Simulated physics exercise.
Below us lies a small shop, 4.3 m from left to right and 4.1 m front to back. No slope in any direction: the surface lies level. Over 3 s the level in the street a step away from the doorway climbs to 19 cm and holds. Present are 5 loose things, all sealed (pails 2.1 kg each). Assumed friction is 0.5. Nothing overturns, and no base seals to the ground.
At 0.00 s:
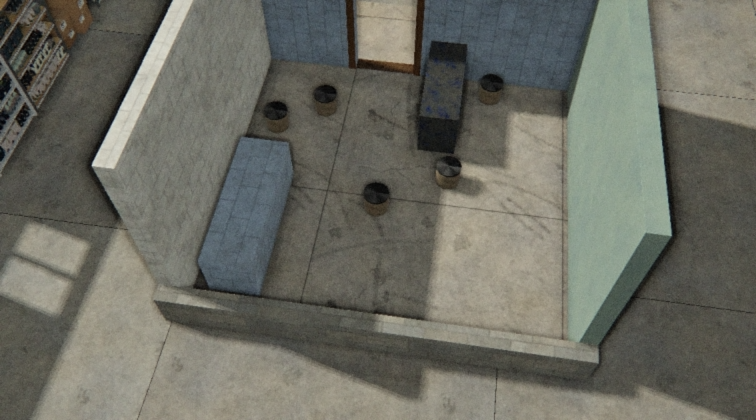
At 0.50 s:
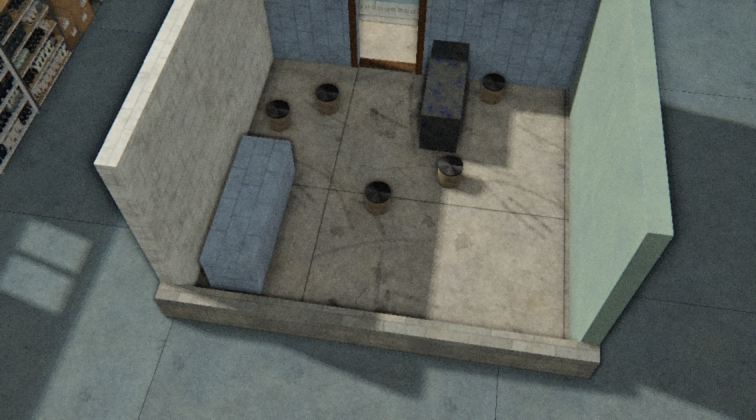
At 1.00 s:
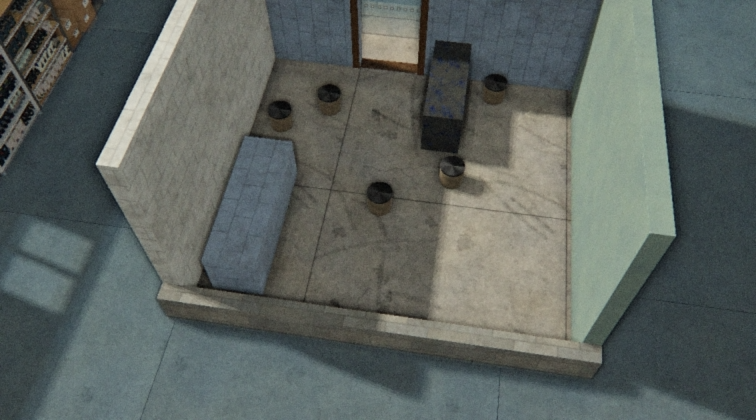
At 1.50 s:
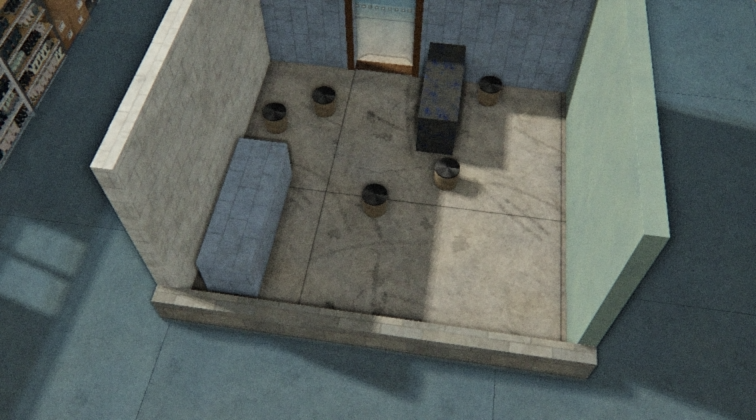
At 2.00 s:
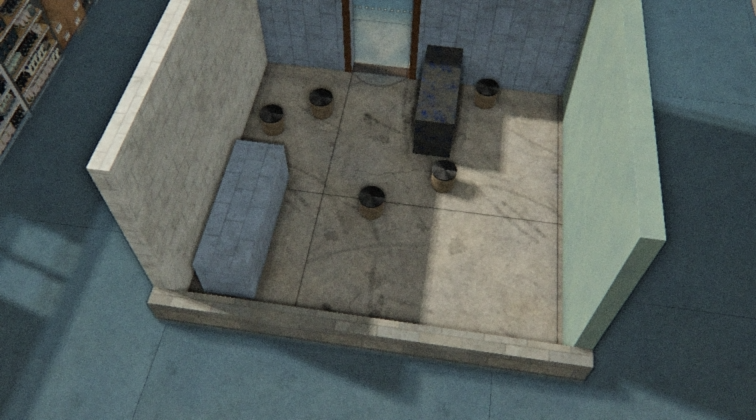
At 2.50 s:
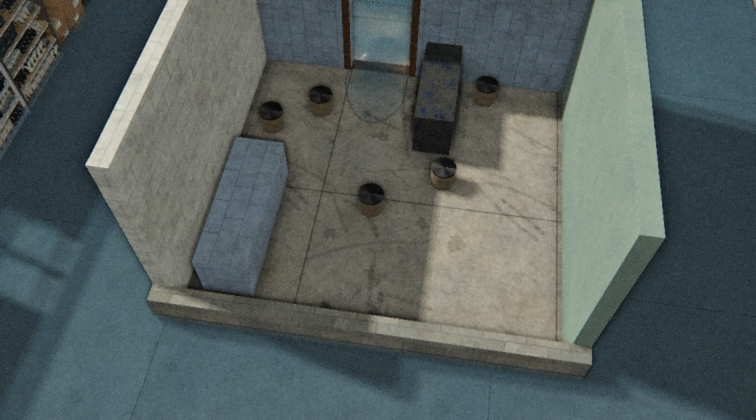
The floor outside a small walled shop turns blue as water appears inside its doorway.
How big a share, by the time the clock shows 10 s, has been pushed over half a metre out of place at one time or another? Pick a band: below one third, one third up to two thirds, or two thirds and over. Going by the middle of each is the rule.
The share is one third up to two thirds.
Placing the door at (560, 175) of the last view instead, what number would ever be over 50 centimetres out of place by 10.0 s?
That would give 4.
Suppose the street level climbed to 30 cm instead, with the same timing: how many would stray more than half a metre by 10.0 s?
So the tally would be 3.
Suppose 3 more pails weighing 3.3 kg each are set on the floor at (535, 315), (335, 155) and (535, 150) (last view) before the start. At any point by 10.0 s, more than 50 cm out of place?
Result, in listed order: Exceeded / exceeded / not exceeded.
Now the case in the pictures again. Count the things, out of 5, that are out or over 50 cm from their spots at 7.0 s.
I get 2.
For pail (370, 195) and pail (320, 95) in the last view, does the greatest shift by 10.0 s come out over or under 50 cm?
First beyond it, then beyond it.
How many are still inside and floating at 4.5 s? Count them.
At that time, 1.
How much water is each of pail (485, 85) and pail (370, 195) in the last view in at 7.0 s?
0 and 6 cm.
After 3.5 s 0 of 5 are over 50 cm from their spots; 0 afloat.
After 4.5 s 1 of 5 are over 50 cm from their spots; 1 afloat.
After 7.0 s 2 of 5 are over 50 cm from their spots; 3 afloat.
After 10.0 s 3 of 5 are over 50 cm from their spots, and 3 have been at some point; 3 afloat.
